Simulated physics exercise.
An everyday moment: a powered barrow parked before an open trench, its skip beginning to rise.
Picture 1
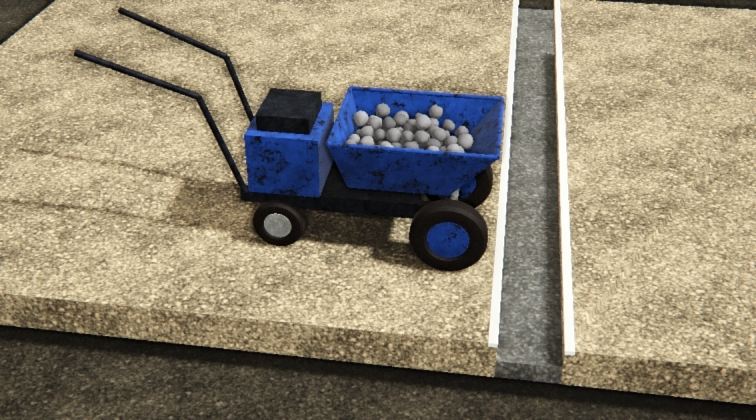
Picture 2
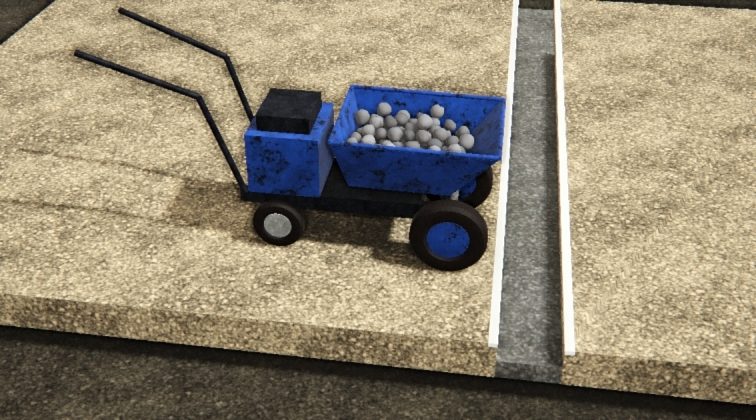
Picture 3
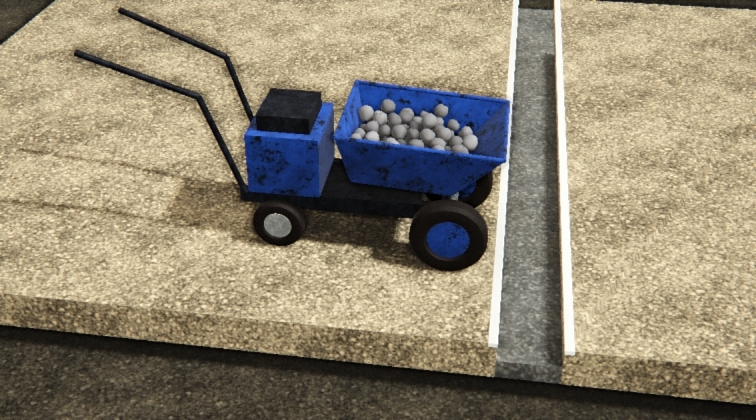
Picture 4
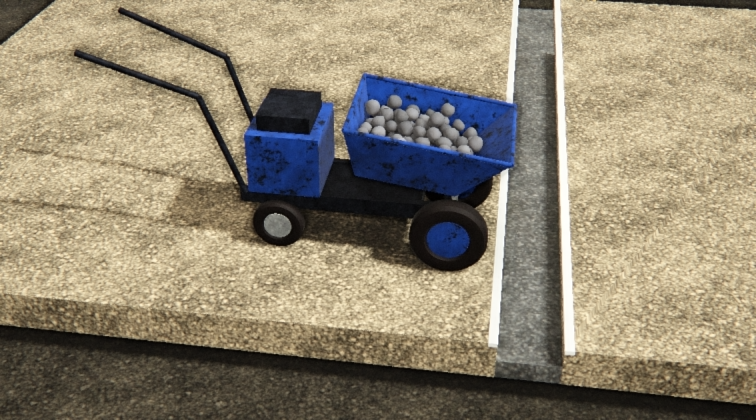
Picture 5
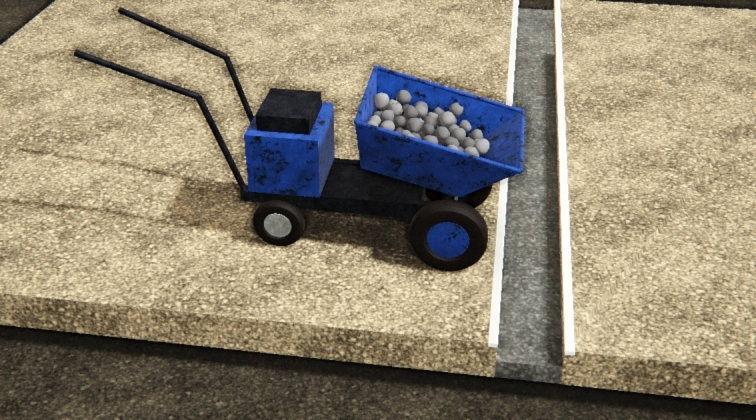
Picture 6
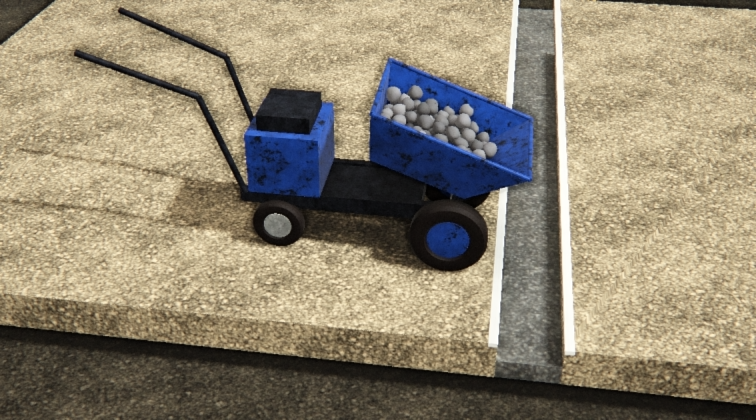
The blue skip full of round grey cobbles tilts up toward the trench on the right.
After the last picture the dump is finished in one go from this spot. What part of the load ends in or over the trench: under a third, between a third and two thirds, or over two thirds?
Between the edges lies under a third of the load.
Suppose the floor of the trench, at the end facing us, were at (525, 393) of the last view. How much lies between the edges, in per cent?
Roughly 10 in a hundred.
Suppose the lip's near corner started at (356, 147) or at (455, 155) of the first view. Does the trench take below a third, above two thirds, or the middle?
First less than a third, then more than two thirds.
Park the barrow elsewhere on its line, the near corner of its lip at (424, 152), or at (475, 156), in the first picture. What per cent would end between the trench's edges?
First some 80, then 60 per cent.
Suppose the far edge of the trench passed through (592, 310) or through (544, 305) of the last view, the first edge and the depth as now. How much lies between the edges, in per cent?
The first gives 70 %, the second 0 %.
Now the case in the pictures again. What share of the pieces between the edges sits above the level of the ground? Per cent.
Near 20 %.
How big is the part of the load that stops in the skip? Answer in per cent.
Some 25 per cent.
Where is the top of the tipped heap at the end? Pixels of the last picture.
Roughly at (574, 225).
Soon after the last picture, skip tipped steeply; all in the skip.
A little later, skip tipped steeply; most in the skip; a stray few in or heaped over the trench; about a quarter beyond it; a stray few falling.
Later still, skip tipped right over; about a quarter in the skip; a small part in or heaped over the trench; about two thirds beyond it.
At rest, skip tipped right over; about a quarter in the skip; a small part in or heaped over the trench; about two thirds beyond it.
